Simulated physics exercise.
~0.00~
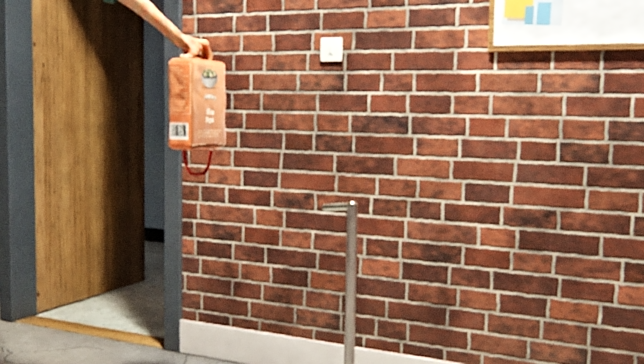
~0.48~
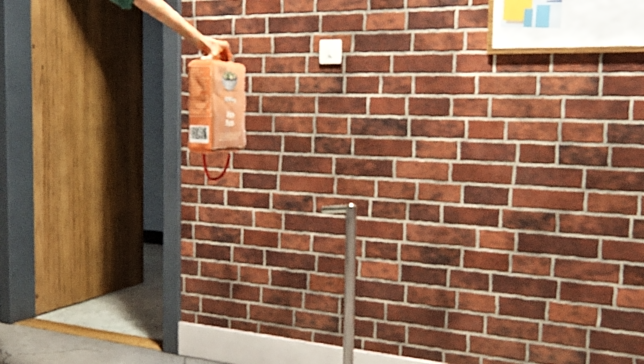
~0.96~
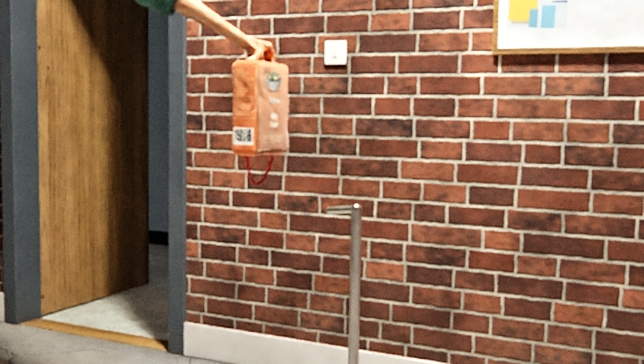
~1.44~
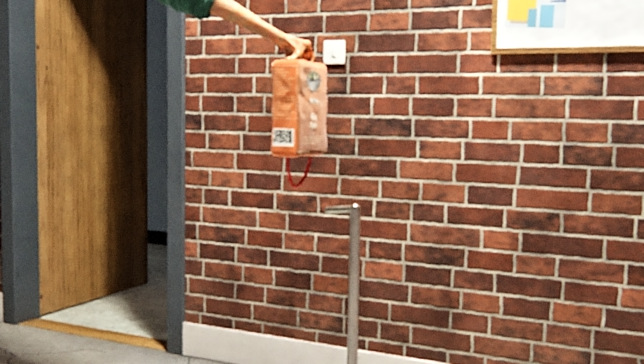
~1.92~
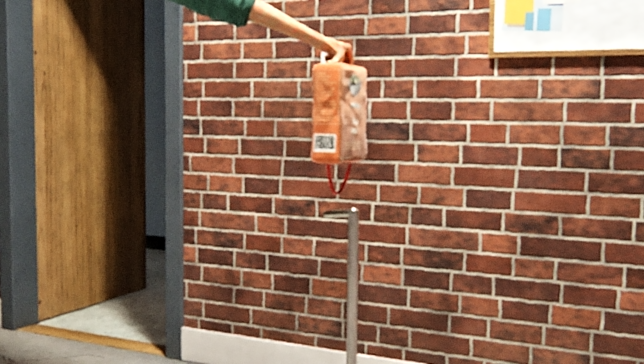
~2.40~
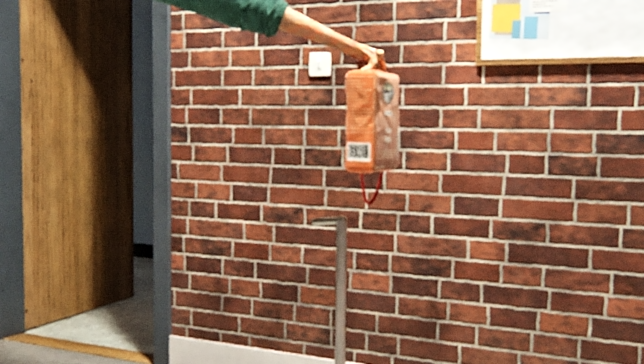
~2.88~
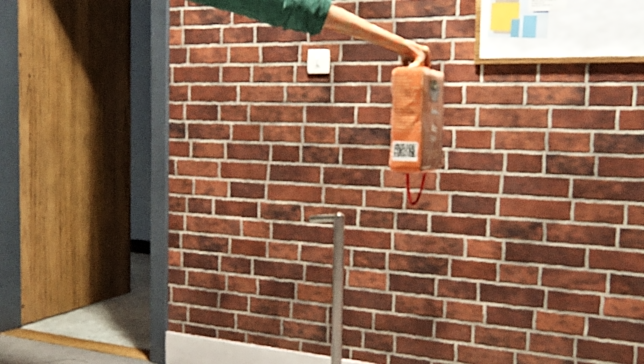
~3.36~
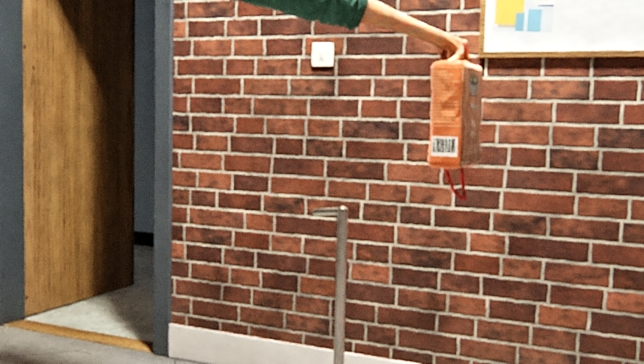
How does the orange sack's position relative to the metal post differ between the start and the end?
At the start the orange sack is to the left of the post, near the doorway, and at the end it is to the right of the post, below the framed board on the wall.
The video shows a hand holding an orange sack with a red cord loop hanging beneath it, carrying it rightward in front of a brick wall. The sack passes over a thin metal post with a hook and ends up beyond it, clear and still held.
